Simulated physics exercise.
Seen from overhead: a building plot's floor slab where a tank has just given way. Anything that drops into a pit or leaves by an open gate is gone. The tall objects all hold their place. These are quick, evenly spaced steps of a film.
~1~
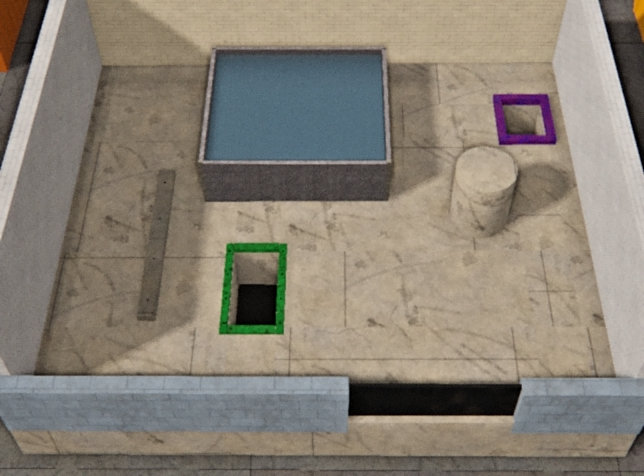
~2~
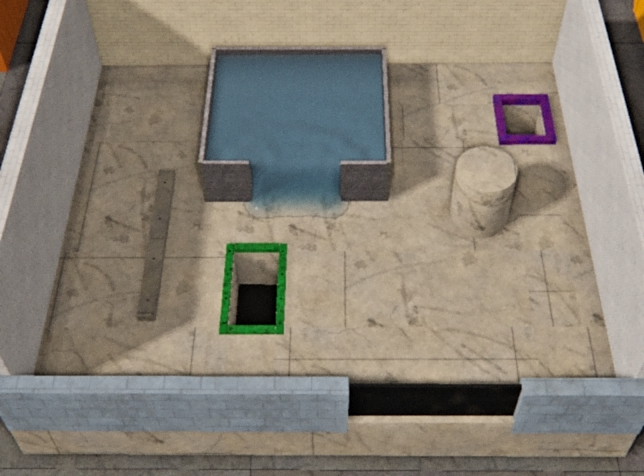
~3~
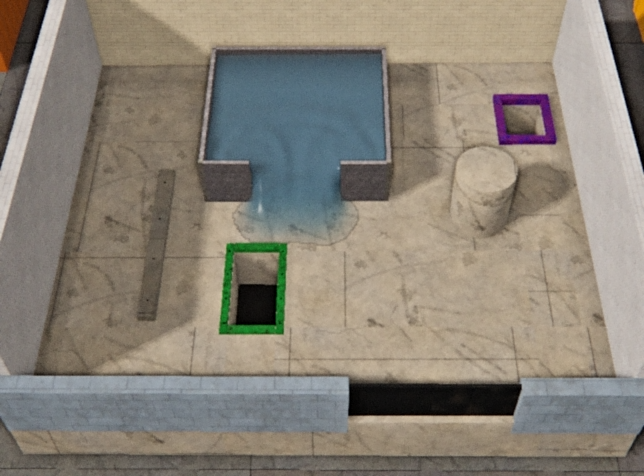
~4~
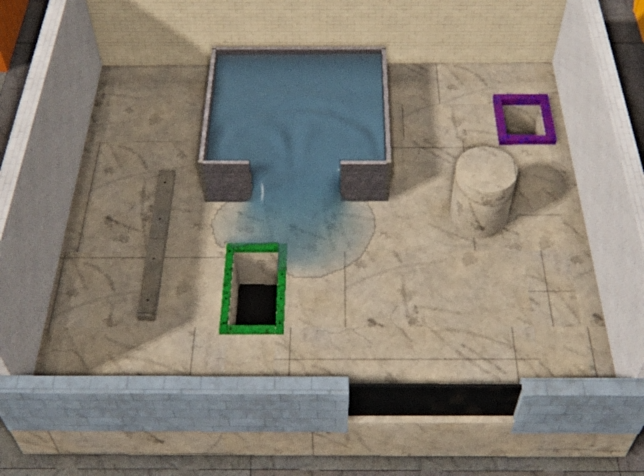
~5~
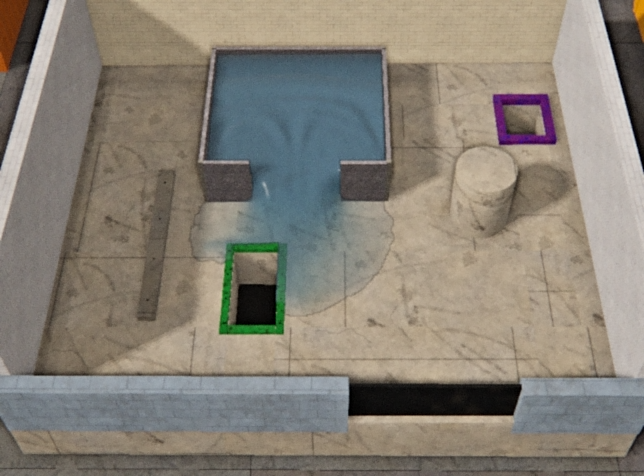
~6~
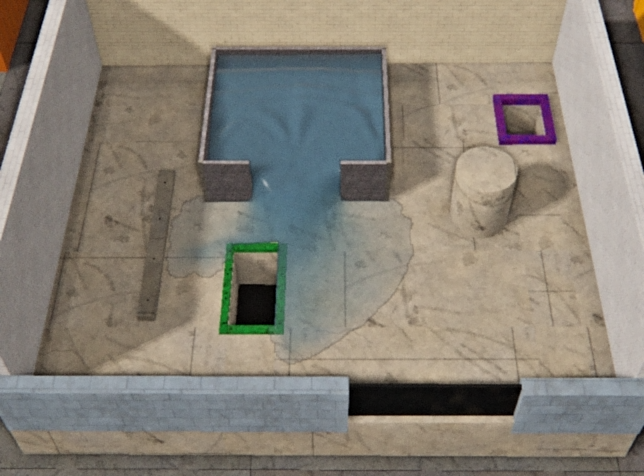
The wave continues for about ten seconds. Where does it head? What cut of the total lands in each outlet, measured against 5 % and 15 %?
At the end, the gate will drain shy of five per cent, the purple pit will drain shy of five per cent, the green pit will drain in excess of fifteen per cent.
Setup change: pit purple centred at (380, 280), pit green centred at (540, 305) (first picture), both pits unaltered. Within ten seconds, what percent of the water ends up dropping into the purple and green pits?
Per cent: Purple 6, green 6.
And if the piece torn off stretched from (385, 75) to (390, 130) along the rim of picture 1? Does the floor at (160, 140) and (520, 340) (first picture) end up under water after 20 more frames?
Waterless, submerged.
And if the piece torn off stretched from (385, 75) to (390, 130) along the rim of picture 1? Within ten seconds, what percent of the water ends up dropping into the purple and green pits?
Purple 25 %, green 2 %.
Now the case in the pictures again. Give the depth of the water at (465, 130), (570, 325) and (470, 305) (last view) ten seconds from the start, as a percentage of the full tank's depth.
4, 10, 8 %.
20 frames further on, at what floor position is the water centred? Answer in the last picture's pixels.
It's close to (321, 220).
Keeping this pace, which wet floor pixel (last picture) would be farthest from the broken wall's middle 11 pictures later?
My estimate: Roughly (616, 405).
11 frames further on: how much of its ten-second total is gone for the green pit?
Roughly 40 per cent.
A moment on, water covers 25 % of the floor; the gate 0 %, the purple pit 0 %, the green pit 6 %.
Next, water covers 35 % of the floor; the gate 0 %, the purple pit 0 %, the green pit 11 %.
Then, water covers 45 % of the floor; the gate 0 %, the purple pit 0 %, the green pit 17 %.
Later, water covers 75 % of the floor; the gate 0 %, the purple pit 0 %, the green pit 23 %.
In the end, water covers 95 % of the floor; the gate 0 %, the purple pit 1 %, the green pit 27 %.
